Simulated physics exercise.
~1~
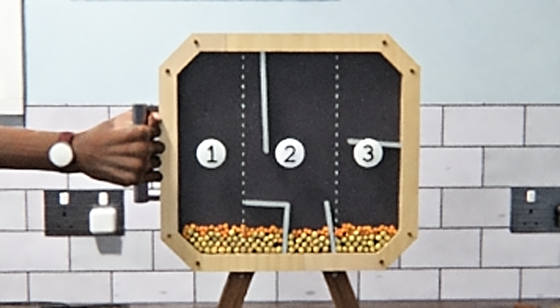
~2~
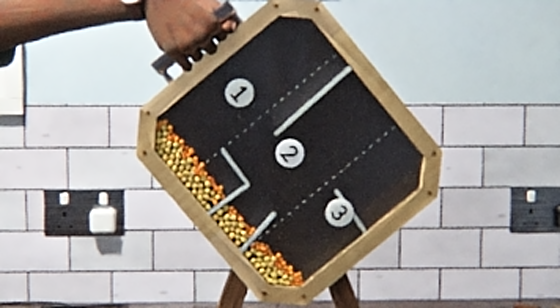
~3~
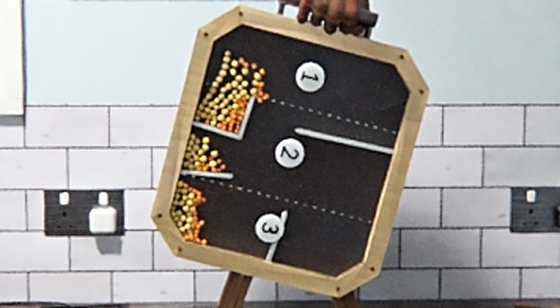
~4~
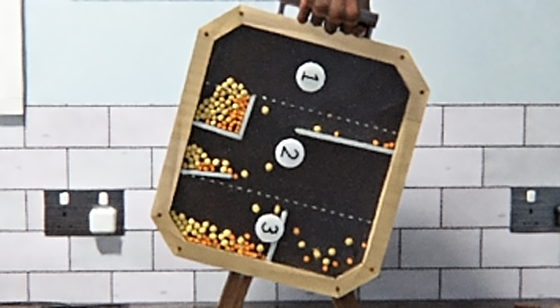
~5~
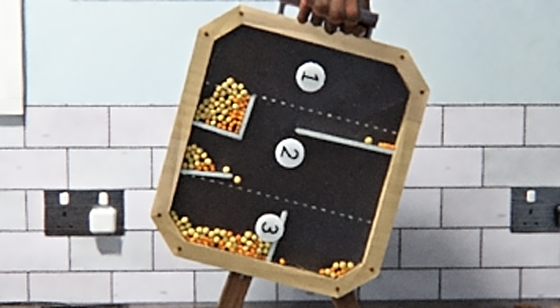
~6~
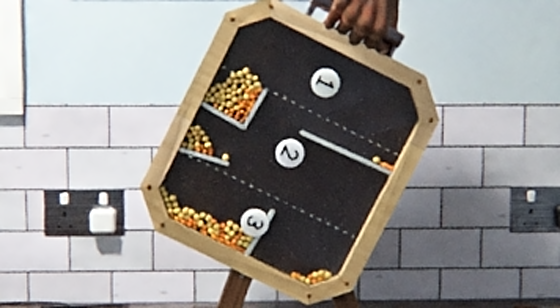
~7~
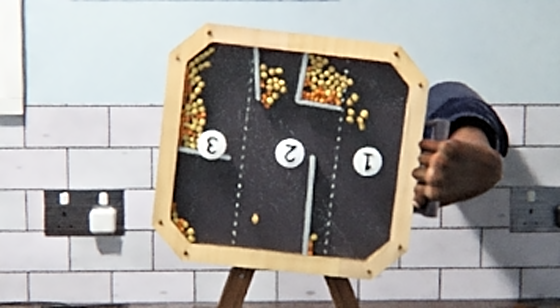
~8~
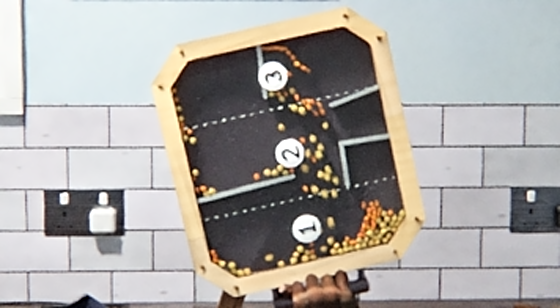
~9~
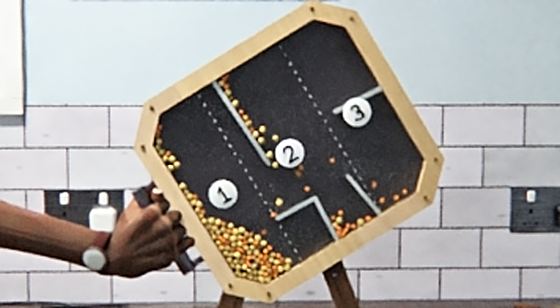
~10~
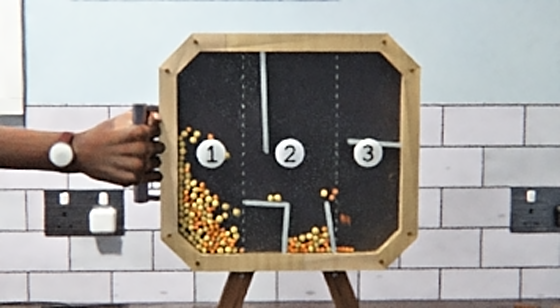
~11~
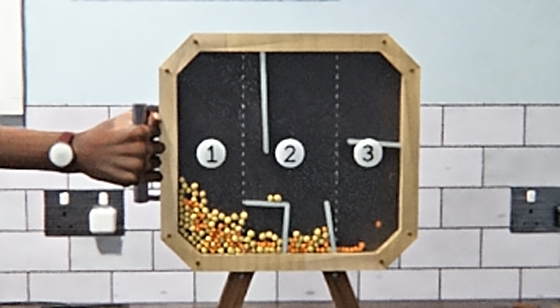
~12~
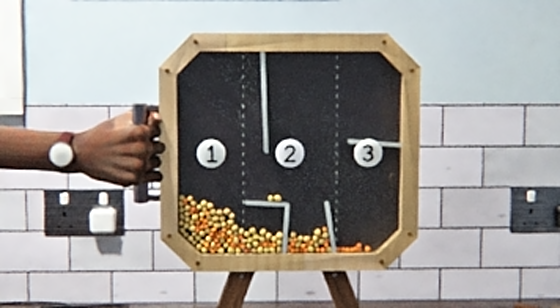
A hand turning a framed box clockwise, pausing, then completing the circle, leaving yellow and orange beads piled mostly lower left.
